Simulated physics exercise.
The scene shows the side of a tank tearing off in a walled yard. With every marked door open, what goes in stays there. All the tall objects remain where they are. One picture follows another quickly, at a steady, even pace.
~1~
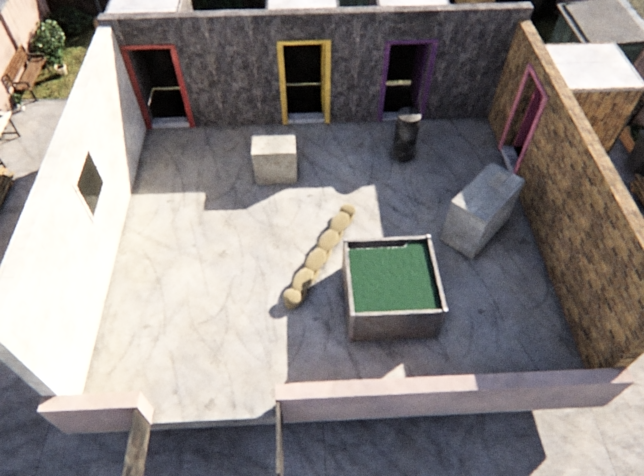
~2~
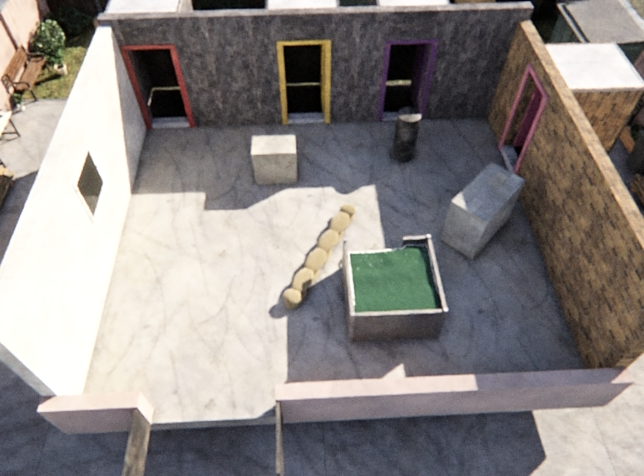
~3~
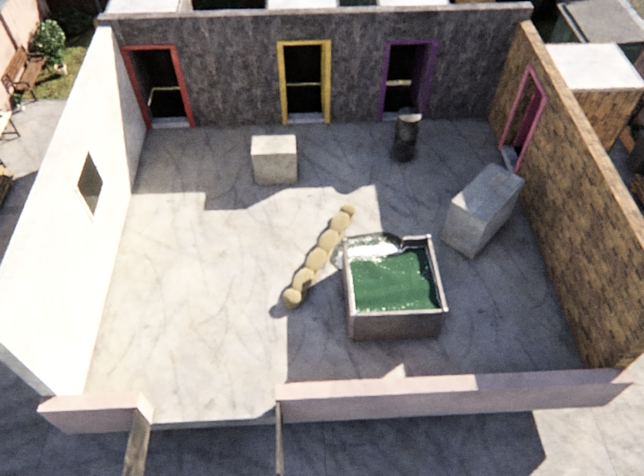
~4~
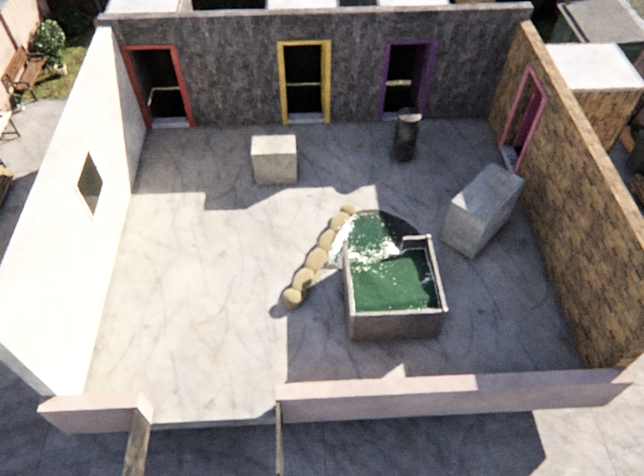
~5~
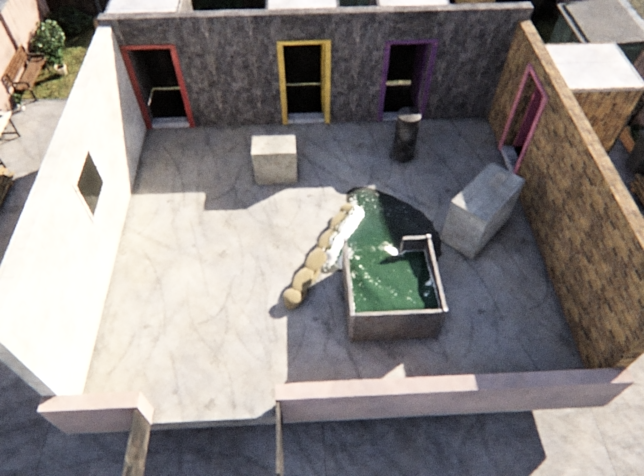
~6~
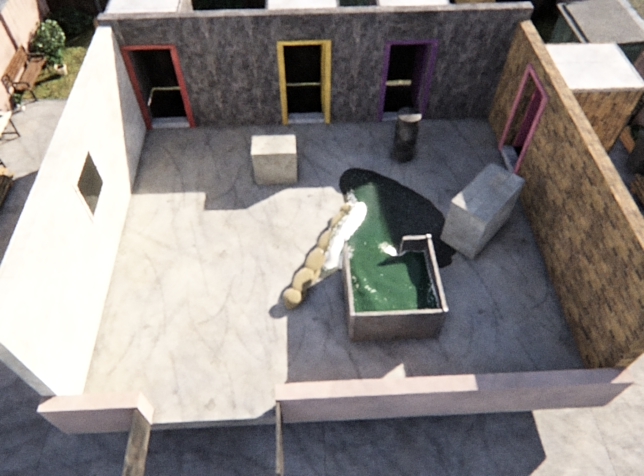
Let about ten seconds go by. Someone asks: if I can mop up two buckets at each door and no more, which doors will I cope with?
At the end, yellow door: No more than two buckets. Purple door: More than two buckets. Red door: No more than two buckets. Pink door: No more than two buckets.
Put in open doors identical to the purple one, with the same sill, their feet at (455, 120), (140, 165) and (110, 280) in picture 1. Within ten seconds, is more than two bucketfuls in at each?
Exceeds the limit; falls short; falls short.
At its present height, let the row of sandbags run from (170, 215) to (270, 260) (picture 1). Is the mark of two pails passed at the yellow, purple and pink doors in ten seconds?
Then the yellow door tops the threshold, the purple door tops the threshold, and finally the pink door remains below the threshold.
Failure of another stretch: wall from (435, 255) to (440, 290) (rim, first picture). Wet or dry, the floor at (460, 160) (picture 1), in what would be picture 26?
Answer: Flooded.
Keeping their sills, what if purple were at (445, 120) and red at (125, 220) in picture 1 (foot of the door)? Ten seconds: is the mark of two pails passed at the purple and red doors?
Check: Purple one comes out above / red one comes out below.
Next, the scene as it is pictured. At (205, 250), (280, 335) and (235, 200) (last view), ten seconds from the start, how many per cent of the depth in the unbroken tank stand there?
Approx. values, in order: 2 %, 0 %, 2 %.
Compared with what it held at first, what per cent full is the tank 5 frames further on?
Somewhere around 46 %, give or take.
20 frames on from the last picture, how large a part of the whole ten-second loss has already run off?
Approximately 45 %.
A moment on, water covers 20 % of the floor; the yellow door not reached, the purple door not reached, the red door not reached, the pink door not reached.
Next, water covers 30 % of the floor; the yellow door wet at the sill, nothing in, the purple door over two buckets in, the red door not reached, the pink door not reached.
Then, water covers 35 % of the floor; the yellow door wet at the sill, nothing in, the purple door over two buckets in, the red door not reached, the pink door under two buckets in.
Later, water covers 50 % of the floor; the yellow door wet at the sill, nothing in, the purple door over two buckets in, the red door wet at the sill, nothing in, the pink door under two buckets in.
In the end, water covers 70 % of the floor; the yellow door wet at the sill, nothing in, the purple door over two buckets in, the red door wet at the sill, nothing in, the pink door under two buckets in.
